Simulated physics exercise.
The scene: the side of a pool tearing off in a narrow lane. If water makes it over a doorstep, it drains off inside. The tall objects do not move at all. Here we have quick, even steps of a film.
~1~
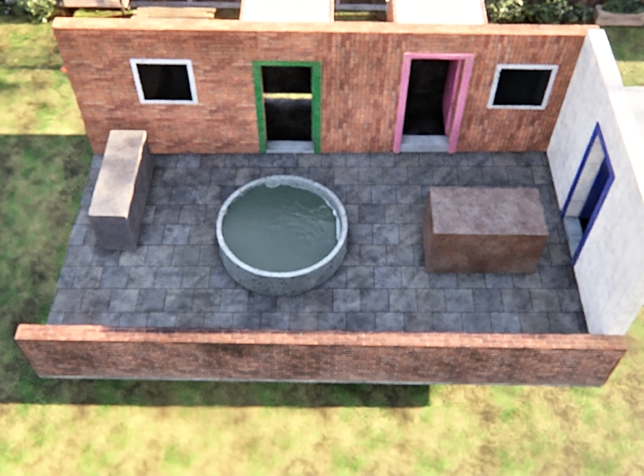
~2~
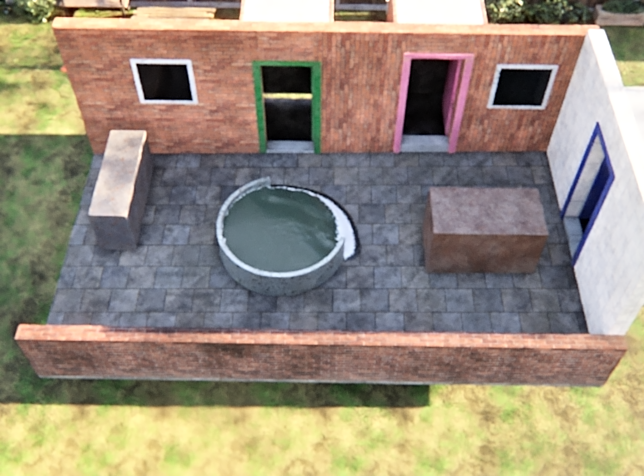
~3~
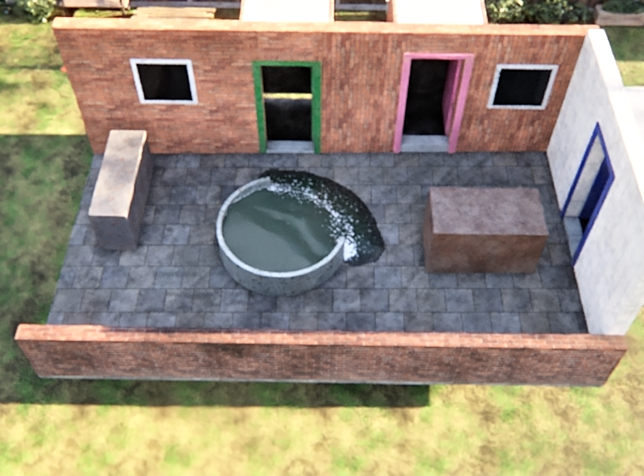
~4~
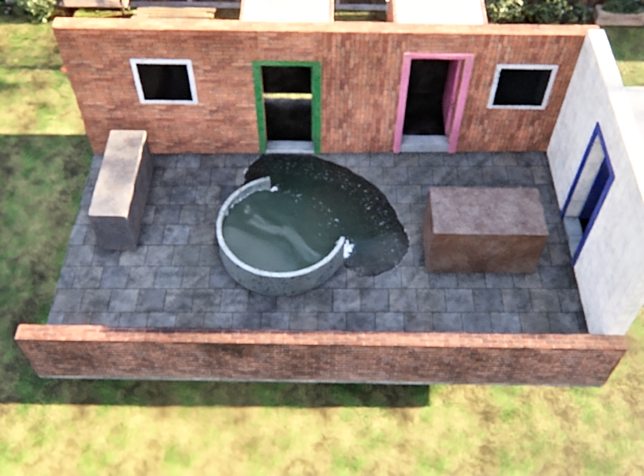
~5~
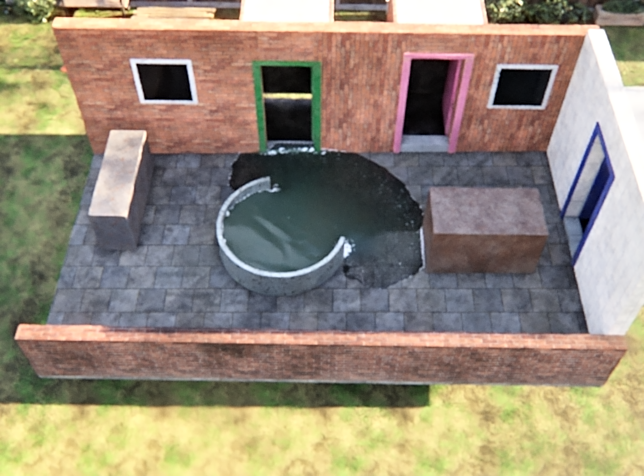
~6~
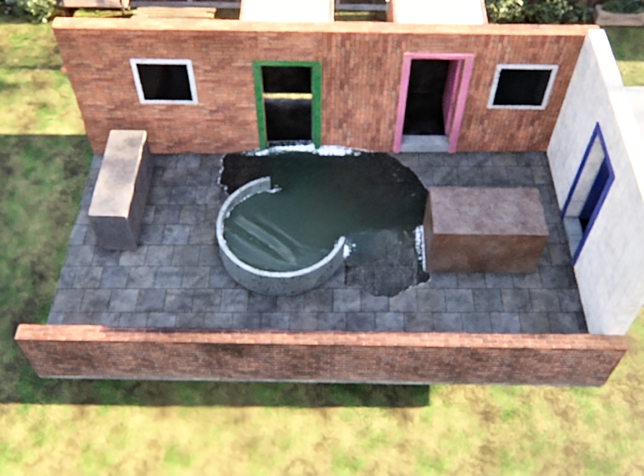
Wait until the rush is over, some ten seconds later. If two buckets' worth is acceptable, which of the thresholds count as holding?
The green door does not count, the blue door counts as holding, the pink door counts as holding.
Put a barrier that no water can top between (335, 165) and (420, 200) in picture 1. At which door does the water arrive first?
That's the green one, I reckon.
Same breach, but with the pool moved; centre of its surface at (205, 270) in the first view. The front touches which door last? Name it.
The one in blue comes last.
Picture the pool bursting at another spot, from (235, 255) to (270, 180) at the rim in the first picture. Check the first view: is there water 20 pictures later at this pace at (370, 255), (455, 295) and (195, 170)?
Taking the three spots as listed, they end up spared, spared and inundated.
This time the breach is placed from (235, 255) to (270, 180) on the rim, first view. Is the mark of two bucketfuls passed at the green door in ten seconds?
Result: Green door remains beneath it.
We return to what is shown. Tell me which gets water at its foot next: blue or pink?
Answer: The one in pink.
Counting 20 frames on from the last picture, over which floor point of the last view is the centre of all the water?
I'd mark it close to (378, 206).
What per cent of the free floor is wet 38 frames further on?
I reckon 70 per cent or so.
A moment on, water covers 30 % of the floor; the green door over two buckets in, the blue door not reached, the pink door wet at the sill, nothing in.
Next, water covers 40 % of the floor; the green door far over two buckets in, the blue door not reached, the pink door wet at the sill, nothing in.
Then, water covers 45 % of the floor; the green door far over two buckets in, the blue door wet at the sill, nothing in, the pink door wet at the sill, nothing in.
Later, water covers 70 % of the floor; the green door far over two buckets in, the blue door wet at the sill, nothing in, the pink door wet at the sill, nothing in.
In the end, water covers 75 % of the floor; the green door far over two buckets in, the blue door wet at the sill, nothing in, the pink door wet at the sill, nothing in.
